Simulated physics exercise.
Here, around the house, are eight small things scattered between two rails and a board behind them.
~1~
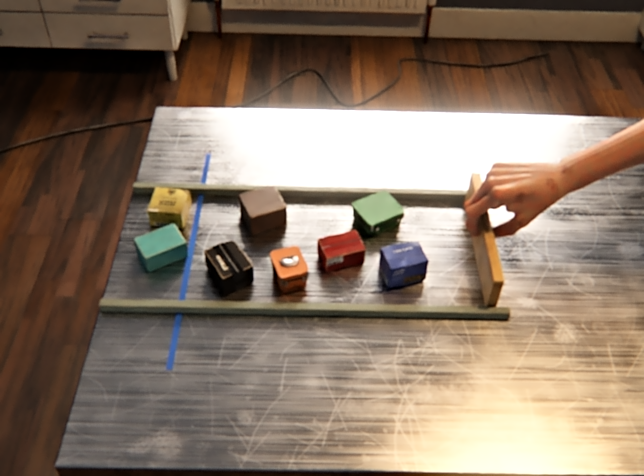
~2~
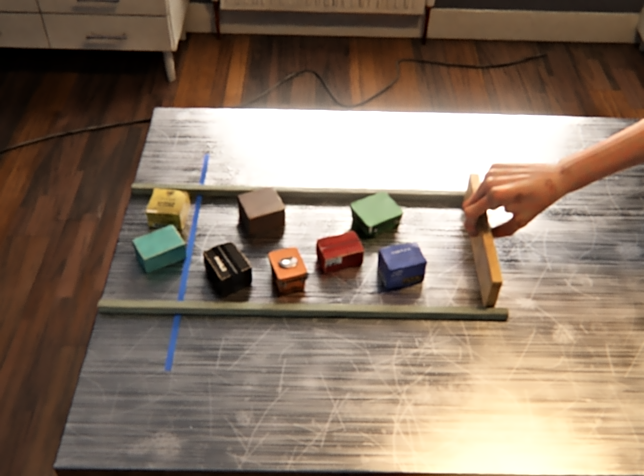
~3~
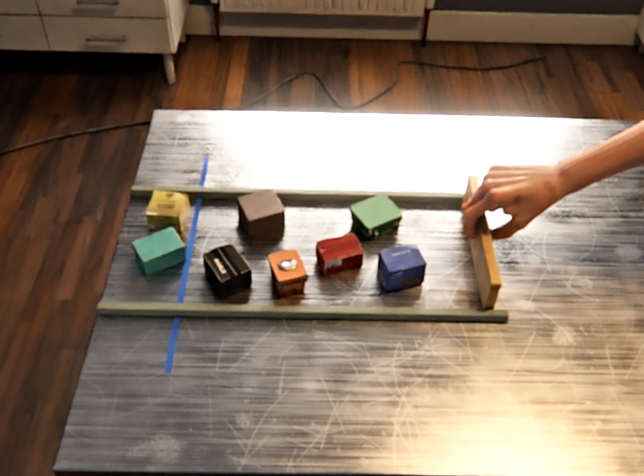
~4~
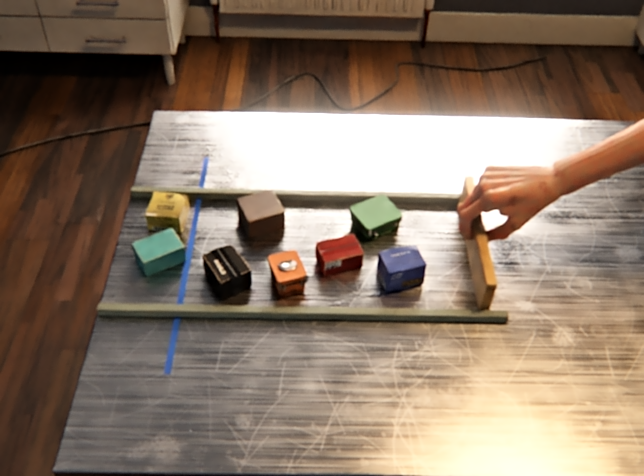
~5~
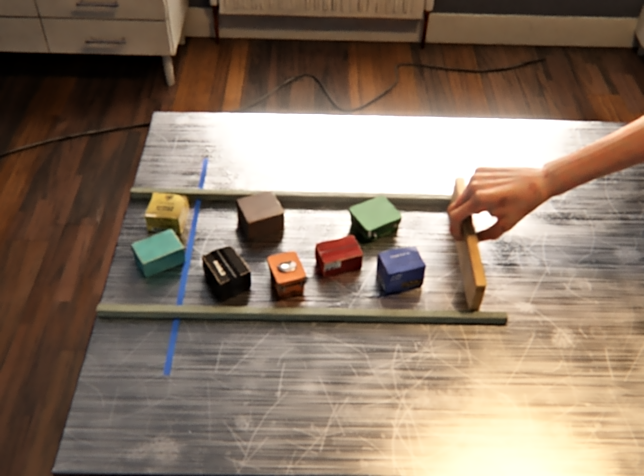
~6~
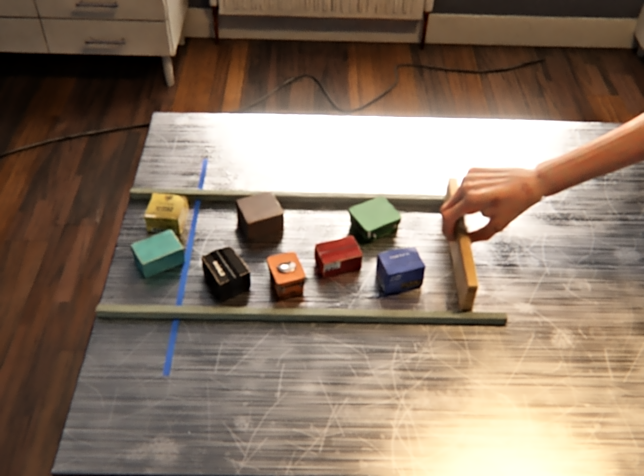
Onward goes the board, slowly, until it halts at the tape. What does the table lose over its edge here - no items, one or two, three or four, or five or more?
It loses one or two items.
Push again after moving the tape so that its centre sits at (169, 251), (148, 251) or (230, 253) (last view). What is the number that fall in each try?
Per try: 3; 5; 0.
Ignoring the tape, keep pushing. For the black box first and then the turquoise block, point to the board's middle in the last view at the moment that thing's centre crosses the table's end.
With the black box it sits around (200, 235), with the turquoise block around (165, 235).
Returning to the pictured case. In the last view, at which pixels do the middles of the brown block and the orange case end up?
First: About (133, 209); second: About (124, 278).
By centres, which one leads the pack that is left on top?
The brown block finishes closest.
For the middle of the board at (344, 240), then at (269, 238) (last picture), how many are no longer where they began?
First position 4; second position 6.
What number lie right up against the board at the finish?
So the total is 3.
Early on, none off yet; yellow box at rest near (167, 214); turquoise block at rest near (158, 254); black box at rest near (226, 273).
A while later, none off yet; yellow box at rest near (167, 214); turquoise block at rest near (158, 254); black box travelled a little near (206, 271).
Further along, none off yet; yellow box travelled about its own width near (133, 214); turquoise block at rest near (155, 252); black box travelled well along near (132, 284).
Finally, the number that fall off is one or two; lost, black box and yellow box.
